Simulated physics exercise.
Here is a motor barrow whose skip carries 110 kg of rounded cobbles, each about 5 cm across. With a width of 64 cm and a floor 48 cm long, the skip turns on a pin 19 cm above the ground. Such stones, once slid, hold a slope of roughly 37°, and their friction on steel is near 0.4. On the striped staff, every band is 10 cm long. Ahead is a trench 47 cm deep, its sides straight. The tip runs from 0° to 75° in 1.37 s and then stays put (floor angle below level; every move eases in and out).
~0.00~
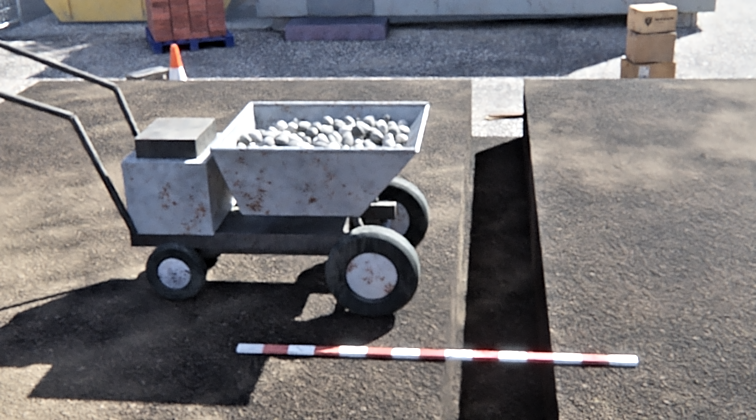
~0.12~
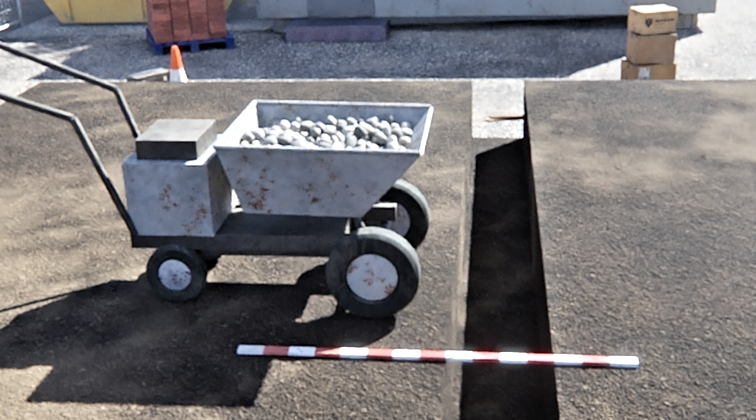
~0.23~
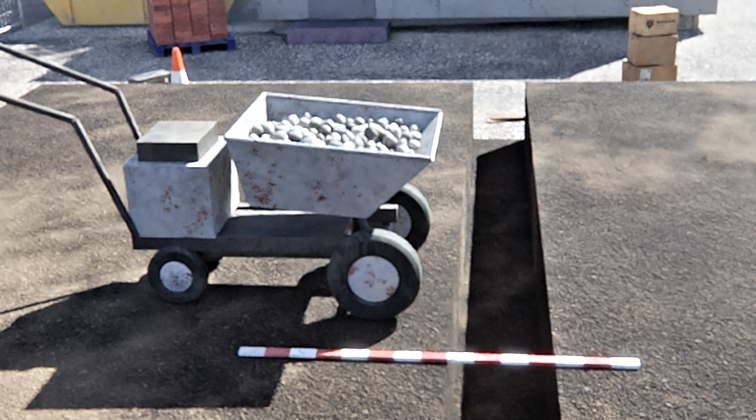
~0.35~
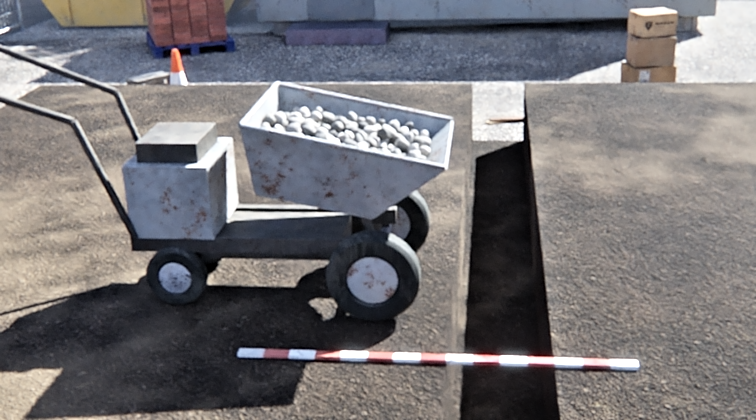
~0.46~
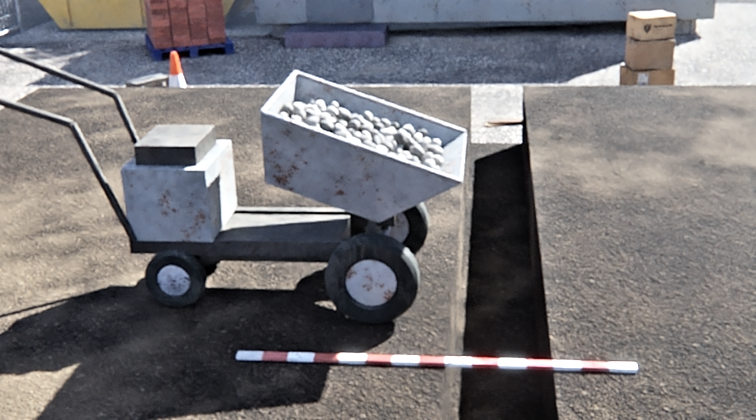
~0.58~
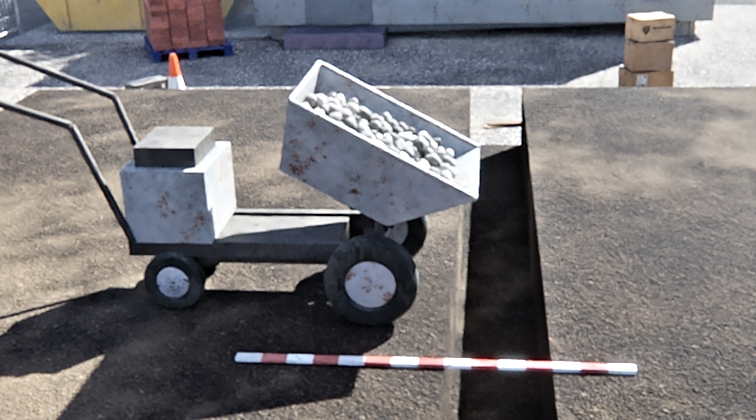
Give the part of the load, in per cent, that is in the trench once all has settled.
Close to 51 in a hundred.
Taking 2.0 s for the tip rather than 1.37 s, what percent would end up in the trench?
Probably about 55 in a hundred.
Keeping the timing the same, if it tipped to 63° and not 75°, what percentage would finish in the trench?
In that case around 65 percent.
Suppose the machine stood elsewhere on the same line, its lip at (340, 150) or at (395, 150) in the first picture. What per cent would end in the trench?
Estimates: 100 % then 75 %.
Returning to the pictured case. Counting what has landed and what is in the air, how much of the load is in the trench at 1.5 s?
Approx. 20 % of the load.
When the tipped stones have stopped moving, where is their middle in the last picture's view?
(537, 364).
After 1.0 s the floor is at 63°; 98 % in the skip, 2 % in the trench; the foremost stones are at (528, 245).
After 1.5 s the floor is at 75°; 43 % in the skip, 21 % in the trench, 36 % past the trench; the foremost stones are at (655, 293).
After 1.8 s the floor is at 75°; 12 % in the skip, 38 % in the trench, 50 % past the trench; the foremost stones are at (739, 298).
After 3.8 s the floor is at 75°; 0 % in the skip, 51 % in the trench, 49 % past the trench; the foremost stones are past the picture's edge.
